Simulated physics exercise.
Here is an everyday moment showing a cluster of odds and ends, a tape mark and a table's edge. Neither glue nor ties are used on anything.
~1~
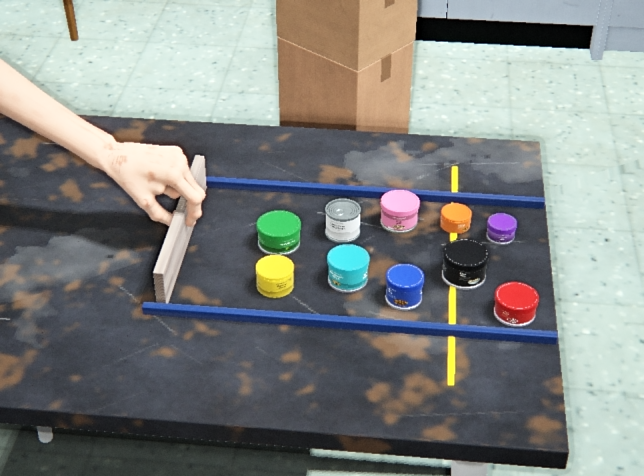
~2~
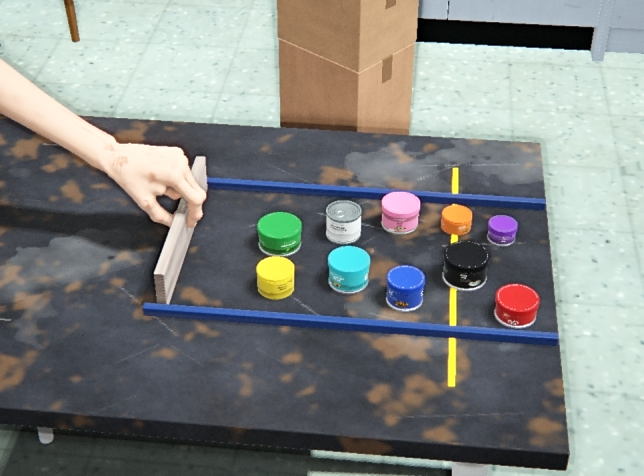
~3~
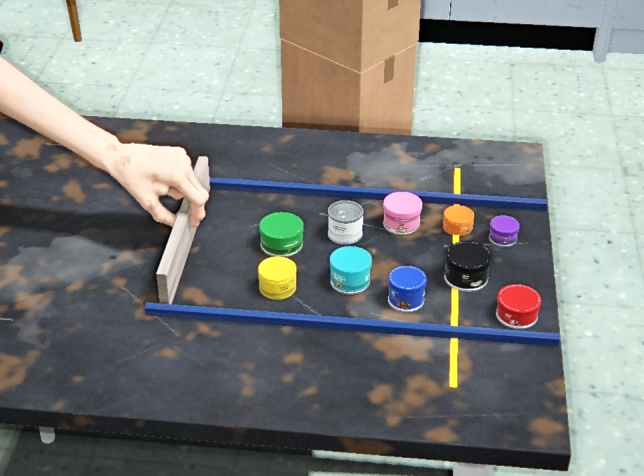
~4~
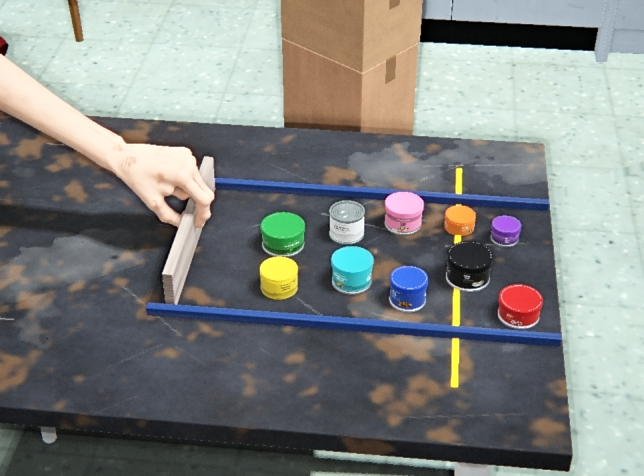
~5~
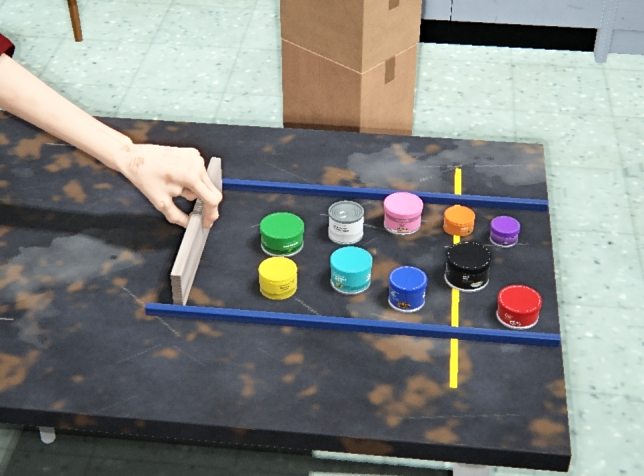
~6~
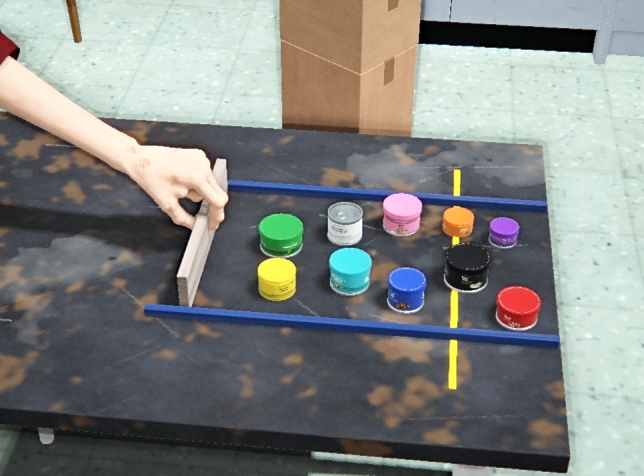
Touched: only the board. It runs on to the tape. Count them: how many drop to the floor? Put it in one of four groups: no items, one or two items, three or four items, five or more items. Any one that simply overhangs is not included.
Group: No items.
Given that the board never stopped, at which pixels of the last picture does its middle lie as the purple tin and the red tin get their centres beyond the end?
About (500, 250), and (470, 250) for the other.
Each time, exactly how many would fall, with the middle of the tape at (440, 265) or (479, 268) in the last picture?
You'd find 0 and then 1 on the floor.
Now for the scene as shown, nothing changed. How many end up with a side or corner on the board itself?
Count: 4.
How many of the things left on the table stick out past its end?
That adds up to 1.
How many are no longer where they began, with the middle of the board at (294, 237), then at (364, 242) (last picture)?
The first number is 3, the next one 6.
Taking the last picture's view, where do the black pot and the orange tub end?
First: About (530, 267); second: About (509, 217).
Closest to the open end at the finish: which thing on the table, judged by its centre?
I'd go with the red tin.
Soon after, none off yet; red tin at rest near (518, 309); purple tin at rest near (504, 233); black pot at rest near (467, 268).
At rest, the number that fall off is zero.
